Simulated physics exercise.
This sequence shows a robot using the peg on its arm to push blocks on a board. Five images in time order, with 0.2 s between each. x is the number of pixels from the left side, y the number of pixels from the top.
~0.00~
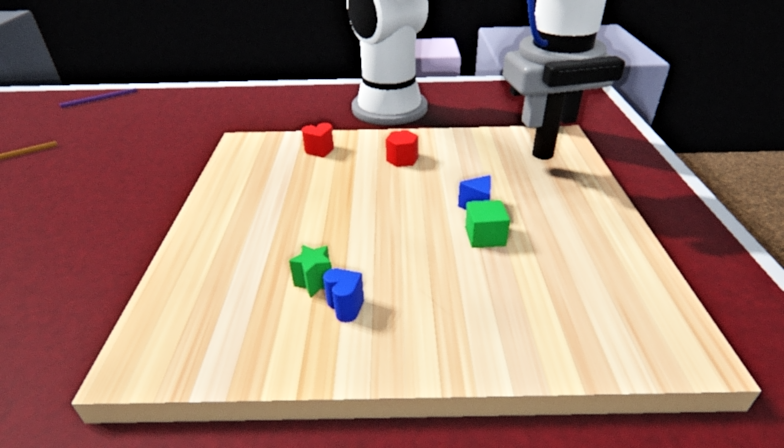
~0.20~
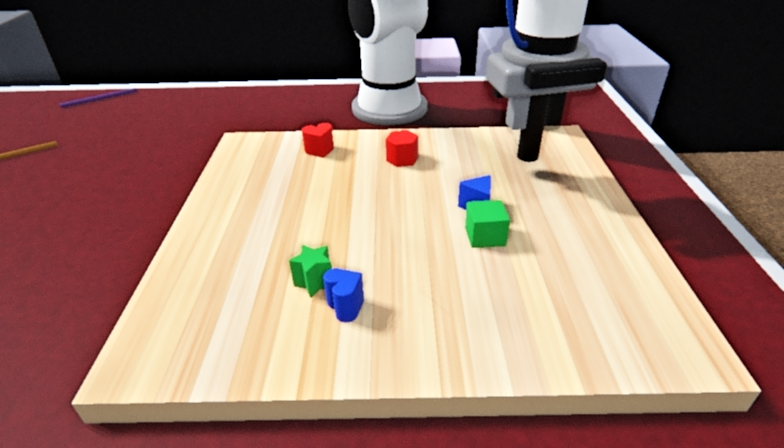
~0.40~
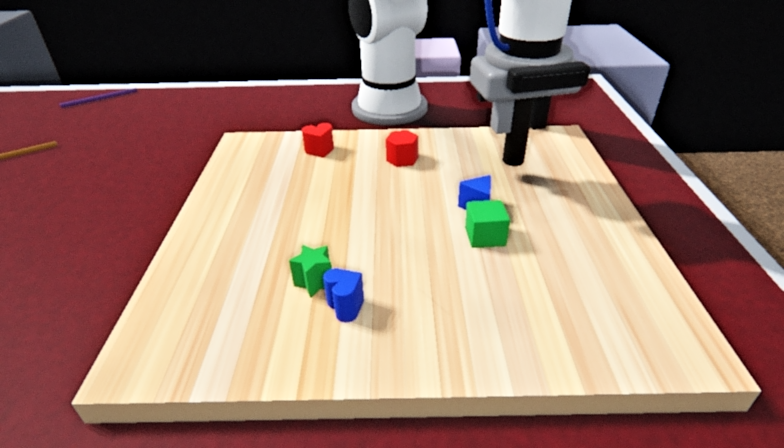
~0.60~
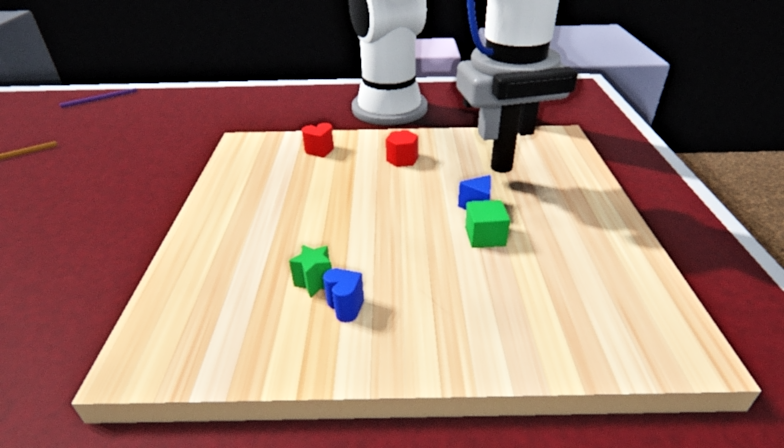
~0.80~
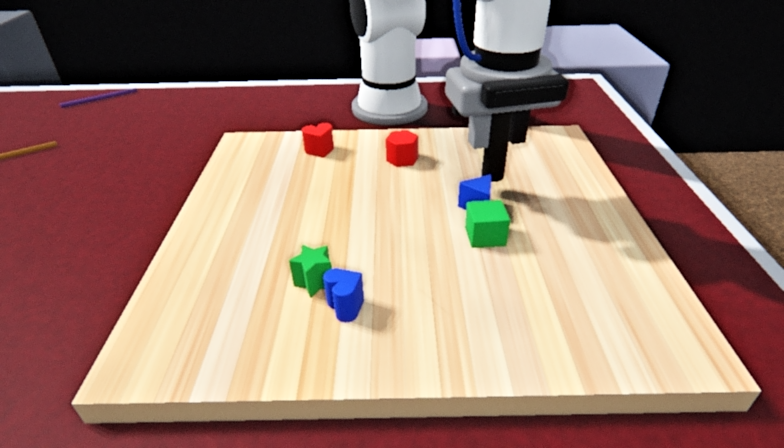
Above a wooden board, a robot arm moves its black peg left toward the blue triangle.
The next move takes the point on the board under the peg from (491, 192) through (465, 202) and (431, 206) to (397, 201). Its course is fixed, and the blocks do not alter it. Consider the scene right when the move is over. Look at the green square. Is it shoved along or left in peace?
Left where it is.
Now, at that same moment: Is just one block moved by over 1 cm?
Yes, that is what happens.
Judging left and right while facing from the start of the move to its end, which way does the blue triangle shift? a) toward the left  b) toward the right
Letter a.
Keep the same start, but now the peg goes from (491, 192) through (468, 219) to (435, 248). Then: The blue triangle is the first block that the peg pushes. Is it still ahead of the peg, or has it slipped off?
The block sits ahead of the peg.
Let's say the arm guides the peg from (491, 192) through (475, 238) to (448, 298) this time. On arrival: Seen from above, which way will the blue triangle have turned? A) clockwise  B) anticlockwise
That would be A.
What follows on the original path. One third of the way, peg (464, 188); blue triangle (477, 189).
Two thirds of the way, peg (430, 191); blue triangle (475, 190).
At the end, peg (397, 186); blue triangle (475, 190); green square not moved.
